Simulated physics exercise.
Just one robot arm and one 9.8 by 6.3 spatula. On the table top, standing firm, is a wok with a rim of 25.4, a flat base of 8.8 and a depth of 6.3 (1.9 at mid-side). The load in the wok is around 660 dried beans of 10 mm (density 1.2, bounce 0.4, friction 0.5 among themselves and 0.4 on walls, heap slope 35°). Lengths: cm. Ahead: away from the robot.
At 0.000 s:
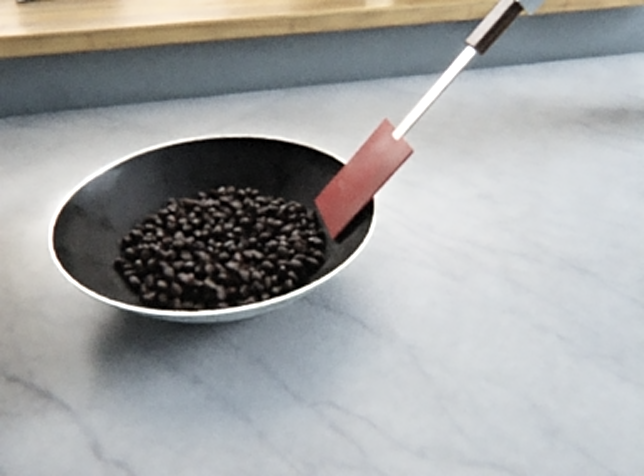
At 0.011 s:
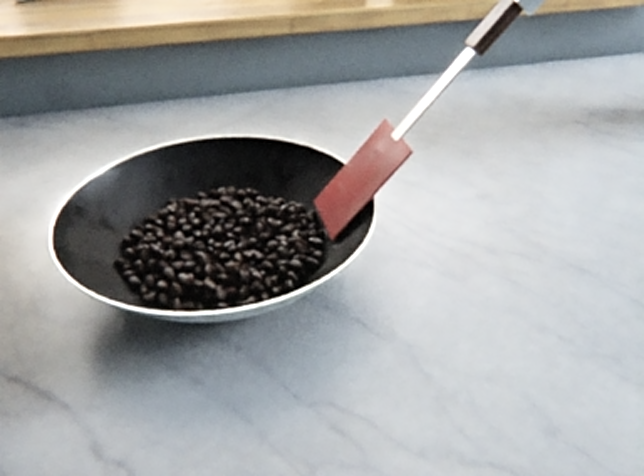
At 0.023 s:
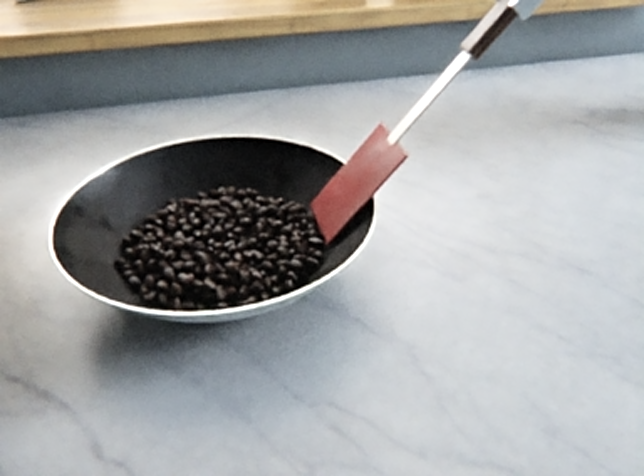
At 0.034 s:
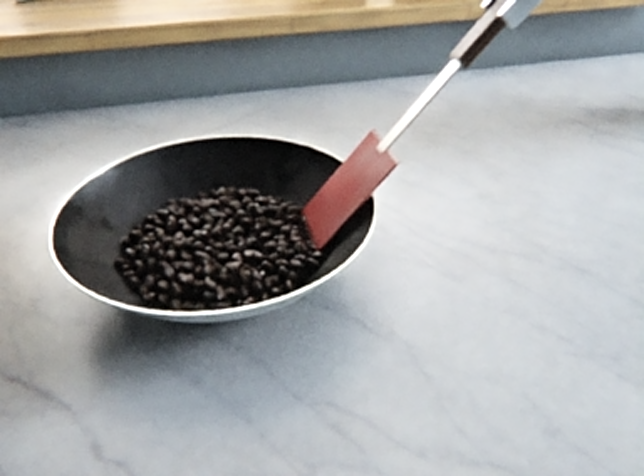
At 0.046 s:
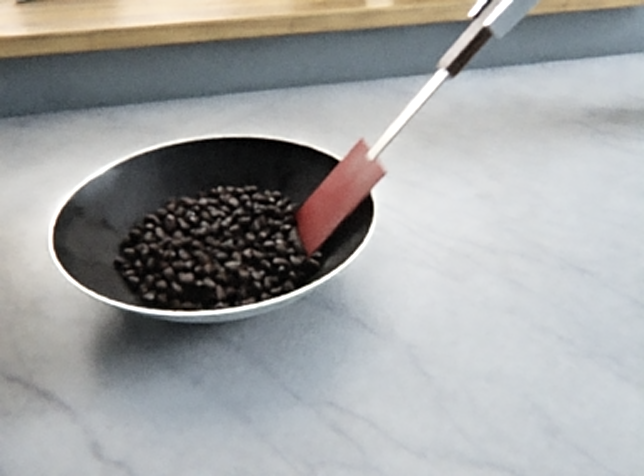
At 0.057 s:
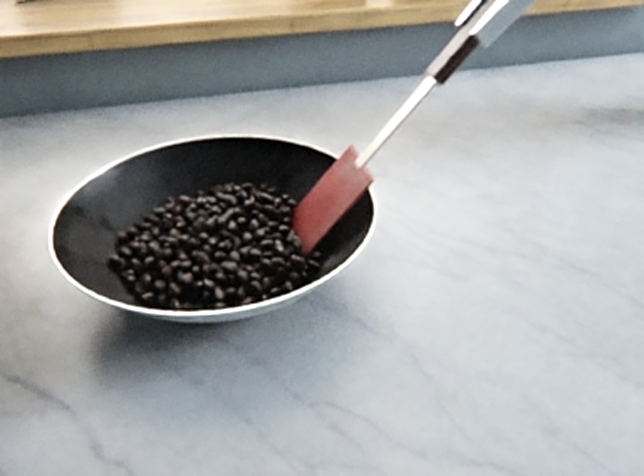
In this clip, a robot arm holding a red spatula lowers the blade slightly down and to the left inside a dark wok of black beans on a grey marbled surface, and the beans beside it shift slightly leftward.
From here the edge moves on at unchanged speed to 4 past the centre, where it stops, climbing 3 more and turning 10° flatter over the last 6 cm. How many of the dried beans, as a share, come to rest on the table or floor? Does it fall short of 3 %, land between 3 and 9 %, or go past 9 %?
It falls short of 3 %.
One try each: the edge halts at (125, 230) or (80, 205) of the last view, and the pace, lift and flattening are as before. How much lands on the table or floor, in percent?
About 20 and 35 per cent.
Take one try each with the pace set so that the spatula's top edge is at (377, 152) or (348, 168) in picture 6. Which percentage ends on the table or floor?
That comes to some 0 and some 10 percent, in that order.
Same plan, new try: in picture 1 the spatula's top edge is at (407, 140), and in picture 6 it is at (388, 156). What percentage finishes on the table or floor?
Roughly 0 %.
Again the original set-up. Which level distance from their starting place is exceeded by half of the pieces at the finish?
Level distance of roughly 4 cm.
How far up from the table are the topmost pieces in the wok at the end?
It reaches around 7.0 cm.
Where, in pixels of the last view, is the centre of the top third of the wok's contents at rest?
Centre: Roughly (127, 233).
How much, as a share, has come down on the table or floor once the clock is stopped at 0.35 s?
Fraction noted: Close to 0 per cent.
By 0.09 s, sloping 49°, highest piece 6 above the table; 656 in the wok.
By 0.13 s, sloping 45°, highest piece 6 above the table; 656 in the wok.
By 0.35 s, sloping 39°, highest piece 7 above the table; 654 in the wok, 2 on the table or floor.
By 1.40 s, sloping 39°, highest piece 7 above the table; 654 in the wok, 2 on the table or floor.
Final count, 654 in the wok, 2 on the table or floor. That is 0 % on the table or floor.
